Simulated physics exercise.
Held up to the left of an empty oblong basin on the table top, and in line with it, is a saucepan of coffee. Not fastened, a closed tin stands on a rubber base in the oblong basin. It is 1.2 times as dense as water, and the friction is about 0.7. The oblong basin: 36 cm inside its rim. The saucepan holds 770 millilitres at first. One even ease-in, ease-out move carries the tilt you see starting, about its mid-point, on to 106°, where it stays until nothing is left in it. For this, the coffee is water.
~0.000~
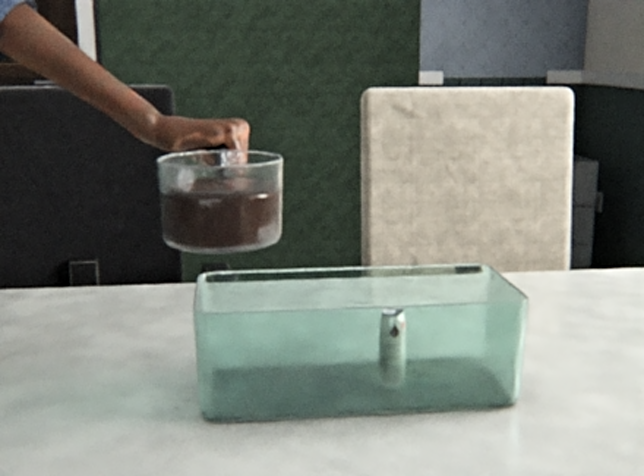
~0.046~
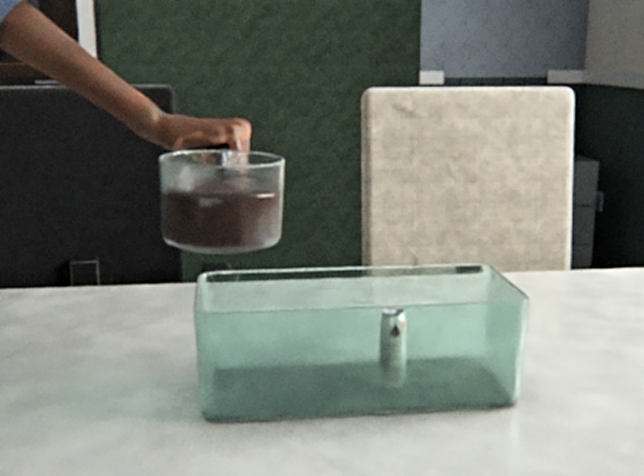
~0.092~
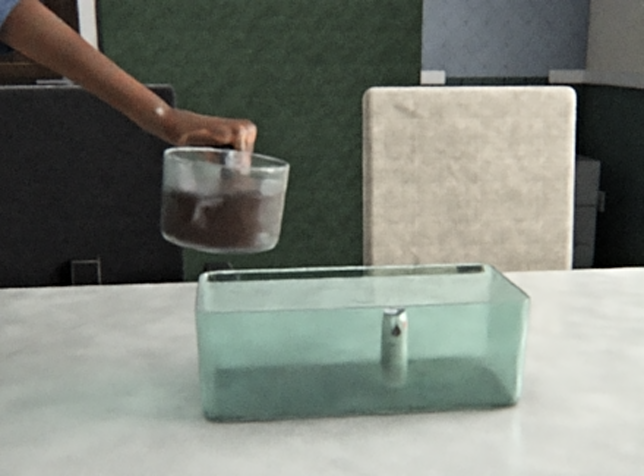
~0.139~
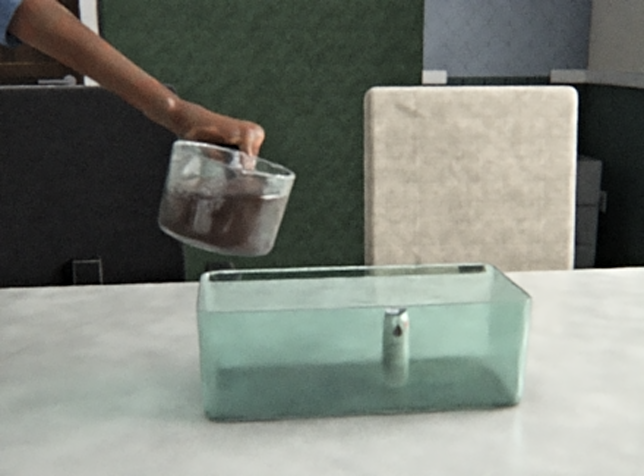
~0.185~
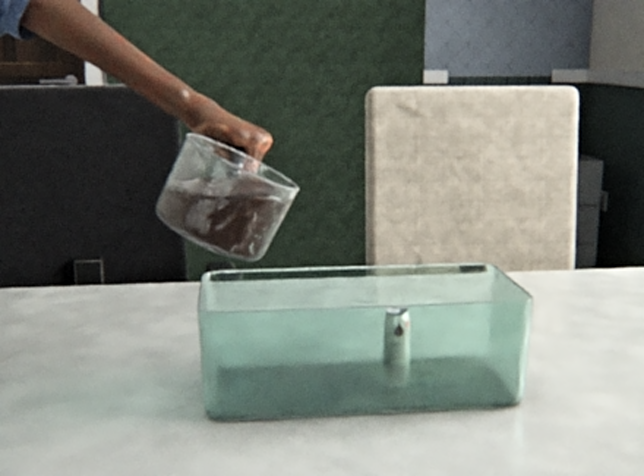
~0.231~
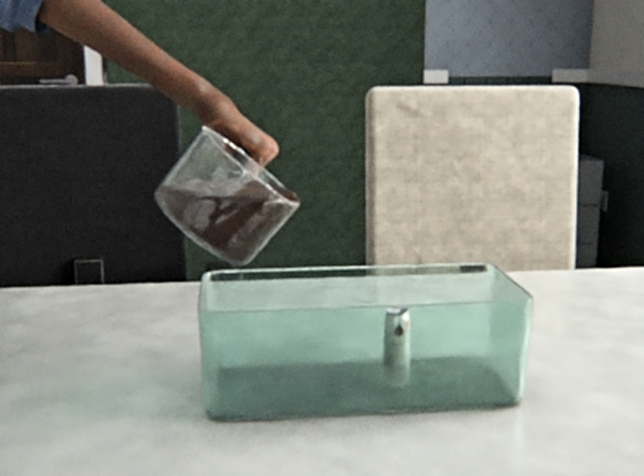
Glass pan of dark liquid tilting steadily to the right in a person's hand, above the left side of a greenish rectangular basin holding a small upright container.
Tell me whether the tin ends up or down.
Up.
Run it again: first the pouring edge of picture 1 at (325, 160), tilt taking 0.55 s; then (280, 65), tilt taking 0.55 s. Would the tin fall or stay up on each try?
First it goes over; then it remains upright.
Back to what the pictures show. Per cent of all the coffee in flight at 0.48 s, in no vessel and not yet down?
Near 30 per cent at that moment.
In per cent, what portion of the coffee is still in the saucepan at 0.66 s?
10 in a hundred, give or take.
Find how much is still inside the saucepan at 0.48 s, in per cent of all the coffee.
Close to 38 in a hundred.
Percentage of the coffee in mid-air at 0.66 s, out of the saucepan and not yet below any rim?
Something like 5 per cent is in the air then.
After 0.48 s the tilt is 101° and 38 per cent is still to pour; the tin stands where it began.
After 0.66 s the tilt is 106° and 9 per cent is still to pour; the tin stands where it began.
After 0.85 s the tilt is 106° and 1 per cent is still to pour; the tin stands where it began.
After 1.05 s the tilt is 106° and 0 per cent is still to pour; the tin stands where it began.
In the end the tin stands where it began.
